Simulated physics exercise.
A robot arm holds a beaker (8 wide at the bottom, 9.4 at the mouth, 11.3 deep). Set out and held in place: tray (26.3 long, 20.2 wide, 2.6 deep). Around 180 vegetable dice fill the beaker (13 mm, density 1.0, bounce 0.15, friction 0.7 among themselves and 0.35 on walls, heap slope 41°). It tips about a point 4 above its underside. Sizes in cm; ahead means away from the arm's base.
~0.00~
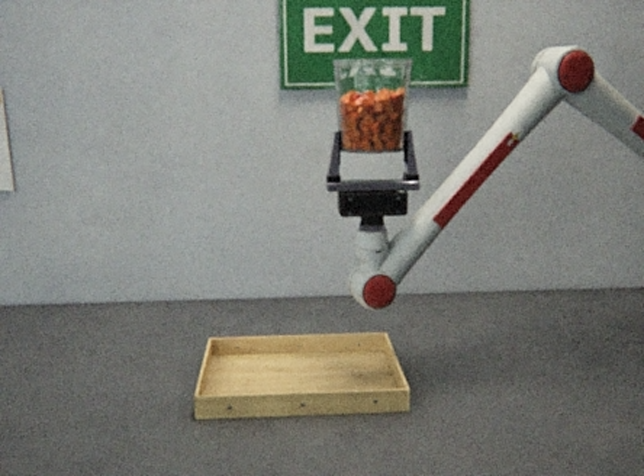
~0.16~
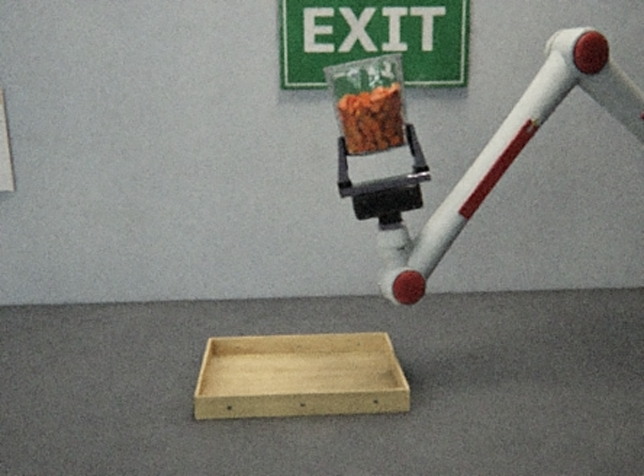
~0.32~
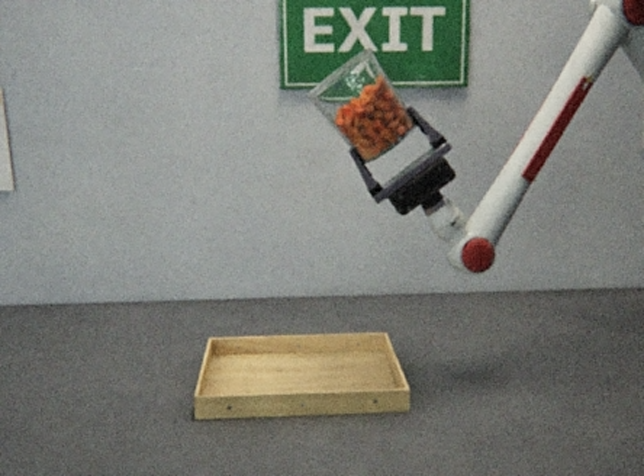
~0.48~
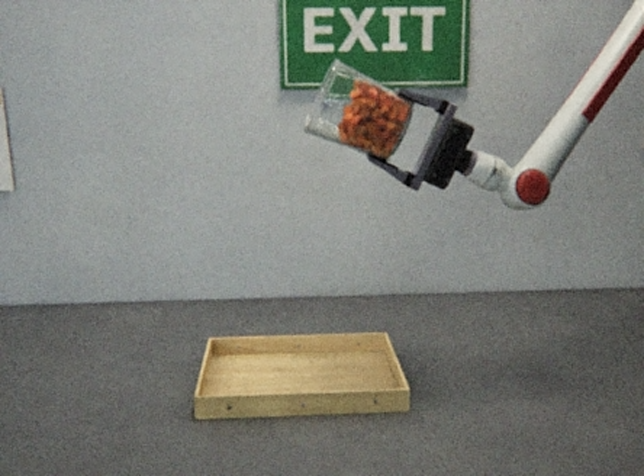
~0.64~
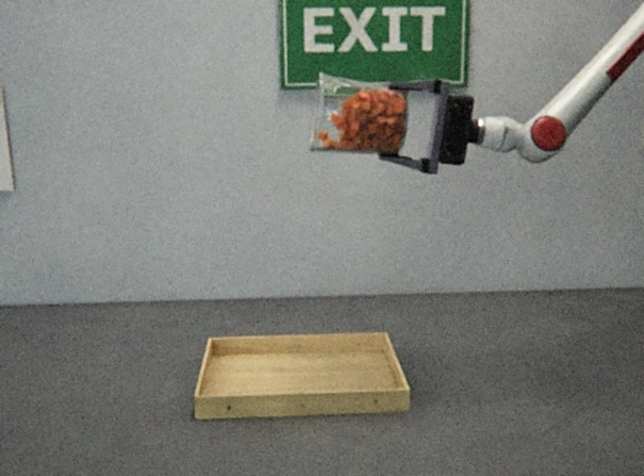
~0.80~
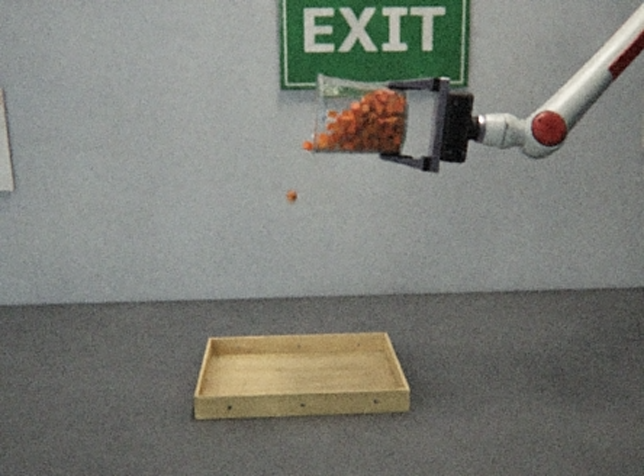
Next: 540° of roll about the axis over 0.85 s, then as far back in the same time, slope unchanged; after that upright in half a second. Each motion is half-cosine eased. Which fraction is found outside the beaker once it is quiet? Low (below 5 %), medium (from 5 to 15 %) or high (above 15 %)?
Outside the beaker the share is high, above 15 %.
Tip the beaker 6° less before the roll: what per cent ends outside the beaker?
Some 10 per cent.
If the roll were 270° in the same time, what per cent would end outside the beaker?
Then about 35 per cent.
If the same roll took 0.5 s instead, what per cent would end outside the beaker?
Then about 20 per cent.
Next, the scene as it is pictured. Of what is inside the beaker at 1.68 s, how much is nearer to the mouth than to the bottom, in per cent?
Some 30 per cent.
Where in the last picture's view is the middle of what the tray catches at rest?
At about (268, 378).
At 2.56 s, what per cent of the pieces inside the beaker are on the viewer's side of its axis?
Some 35 per cent.
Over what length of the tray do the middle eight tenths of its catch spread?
Roughly 12 cm.
After 1.68 s, tipped 84°, highest piece 39 above the table; 144 in the beaker, 23 in the tray, 1 on the table or floor, 11 in flight or on a rim.
After 2.56 s, tipped 81°, highest piece 39 above the table; 116 in the beaker, 58 in the tray, 1 on the table or floor, 4 in flight or on a rim.
After 3.20 s, upright, highest piece 41 above the table; 113 in the beaker, 65 in the tray, 1 on the table or floor.
After 3.90 s, upright, highest piece 41 above the table; 113 in the beaker, 65 in the tray, 1 on the table or floor.
In the end, 113 in the beaker, 65 in the tray, 1 on the table or floor. That is 37 % outside the beaker.
